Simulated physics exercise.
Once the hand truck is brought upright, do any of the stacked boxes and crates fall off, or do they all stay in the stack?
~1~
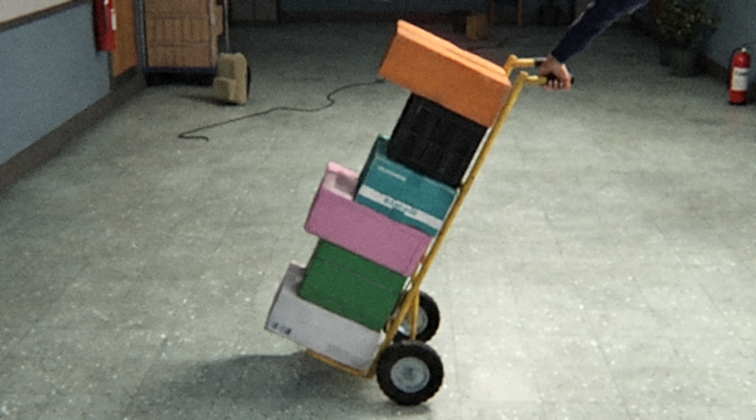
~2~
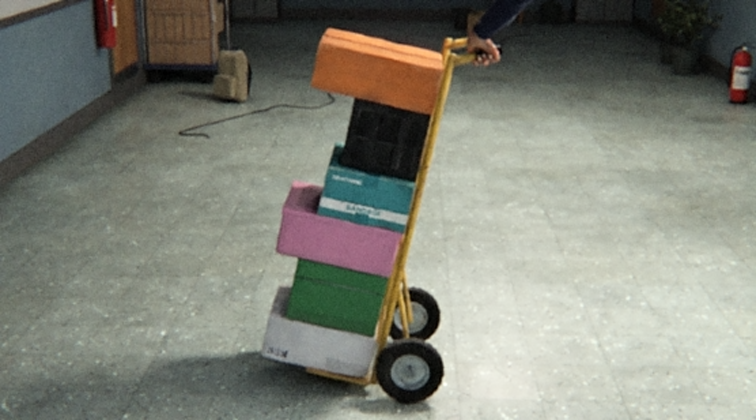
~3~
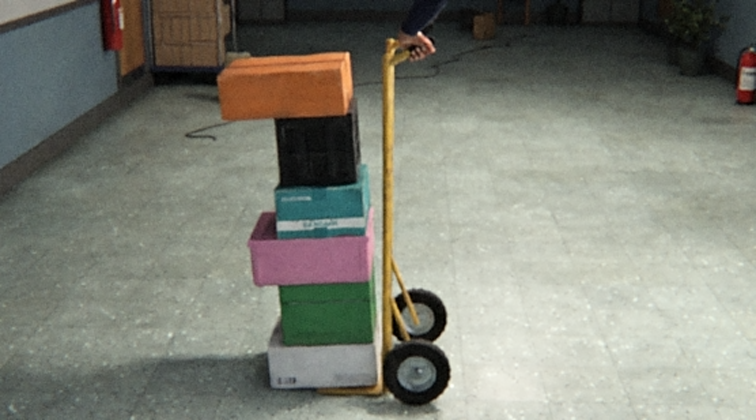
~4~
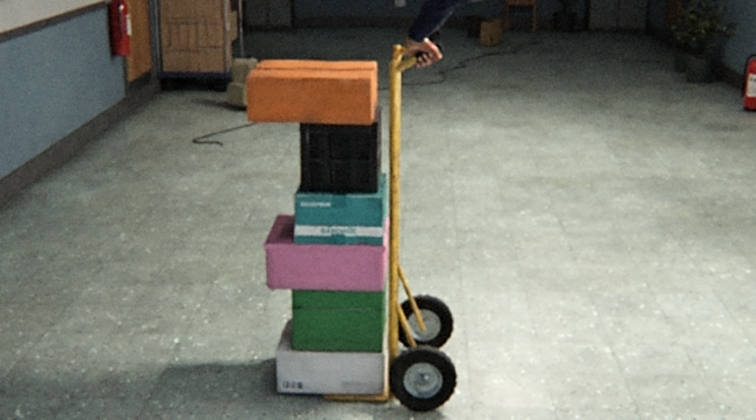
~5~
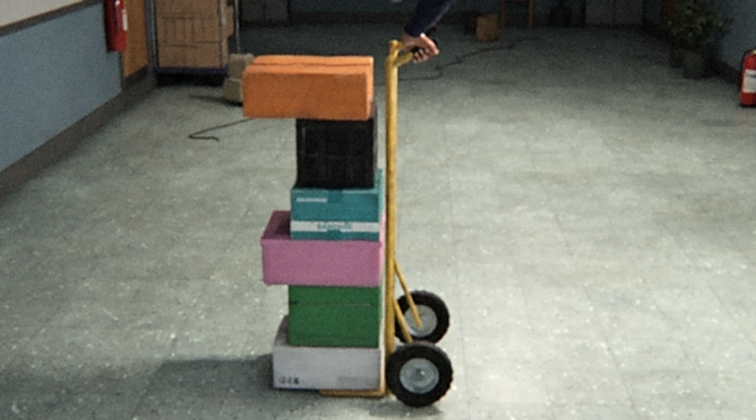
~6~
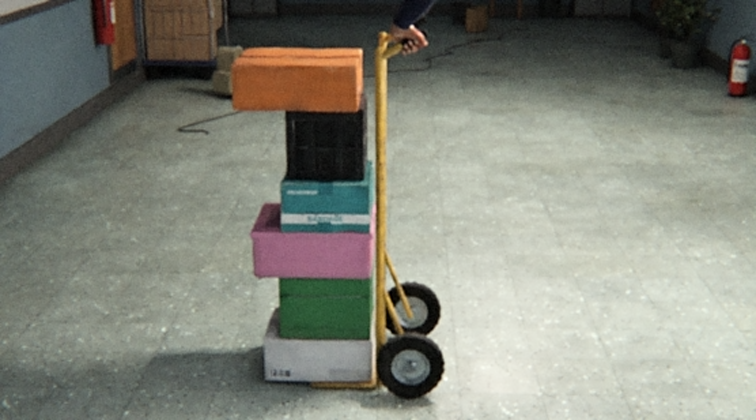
They all stay in the stack. None of the boxes or crates is dropped or lying over at the end.
